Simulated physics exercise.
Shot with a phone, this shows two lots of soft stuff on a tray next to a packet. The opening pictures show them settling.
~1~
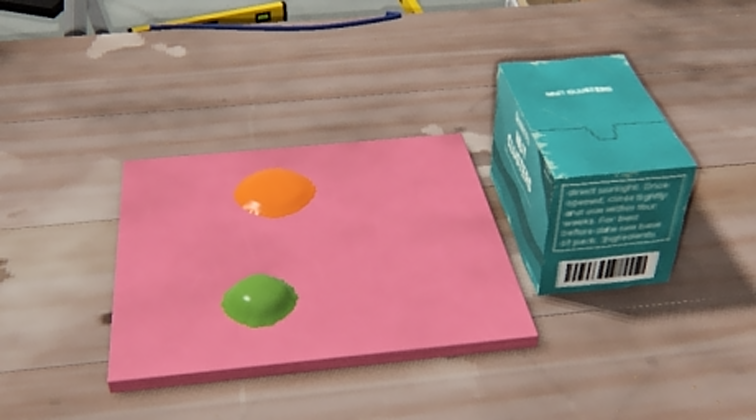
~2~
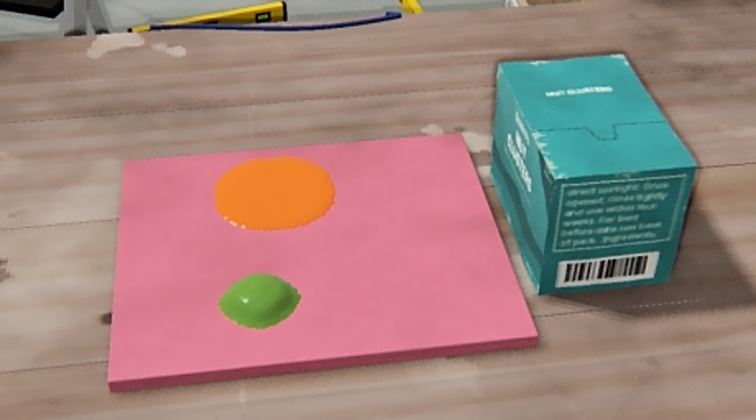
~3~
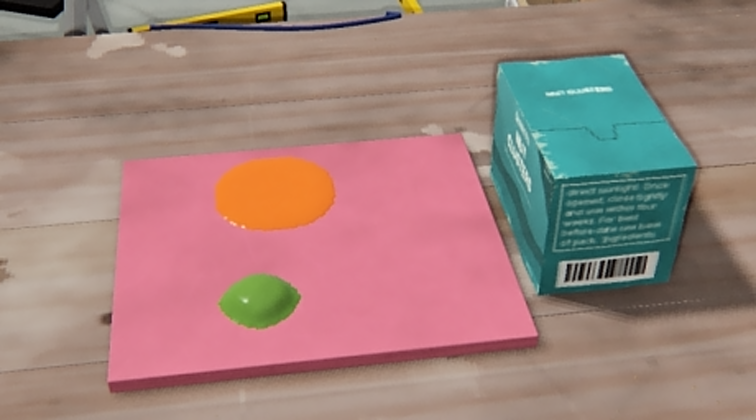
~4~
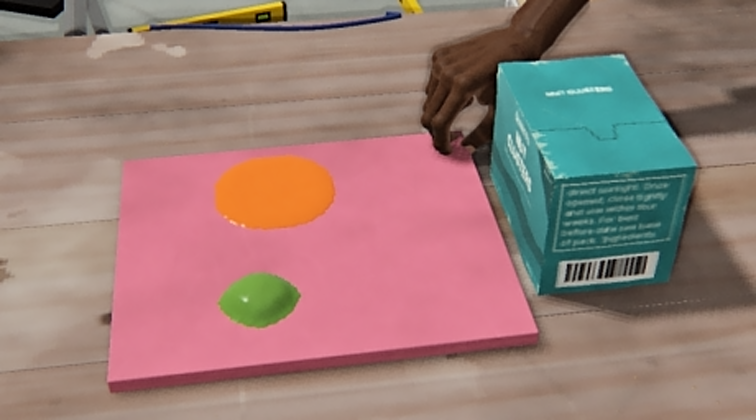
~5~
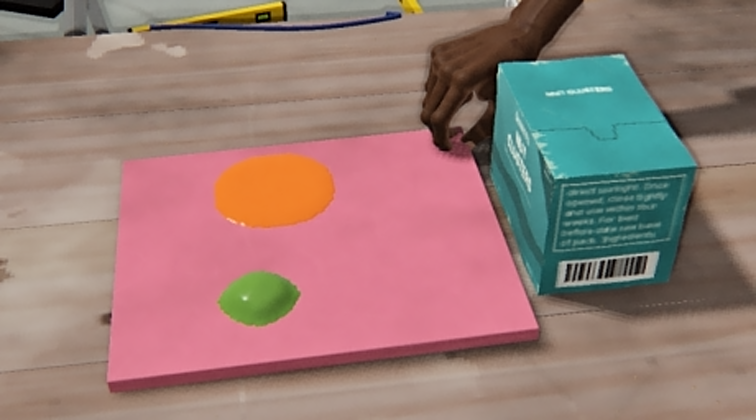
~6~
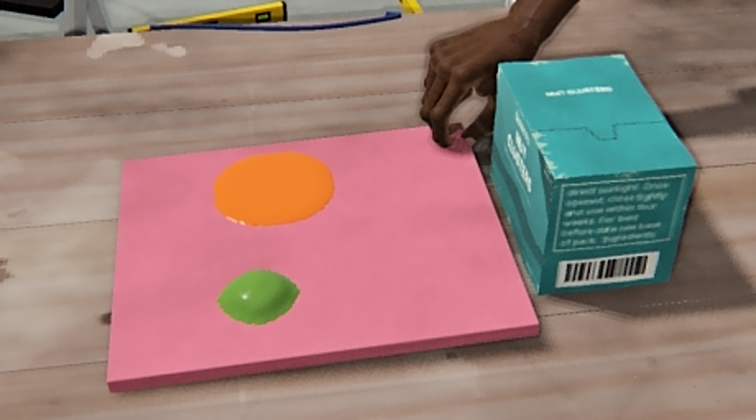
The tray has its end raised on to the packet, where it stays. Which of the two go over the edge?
The green sauce stays on the surface; the orange sauce leaves the surface.
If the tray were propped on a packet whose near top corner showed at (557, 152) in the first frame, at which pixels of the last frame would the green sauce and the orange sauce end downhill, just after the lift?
You'd find the first close to (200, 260) and the second close to (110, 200).
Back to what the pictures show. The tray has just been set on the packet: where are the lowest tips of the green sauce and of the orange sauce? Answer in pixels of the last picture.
(204, 271); (125, 200).
Next, slope about 24°; the green sauce has not moved; the orange sauce has crept down a long way.
After that, the green sauce has not moved; the orange sauce is dripping off the low end.
Finally, slope about 24°; the green sauce has not moved; the orange sauce is dripping off the low end.
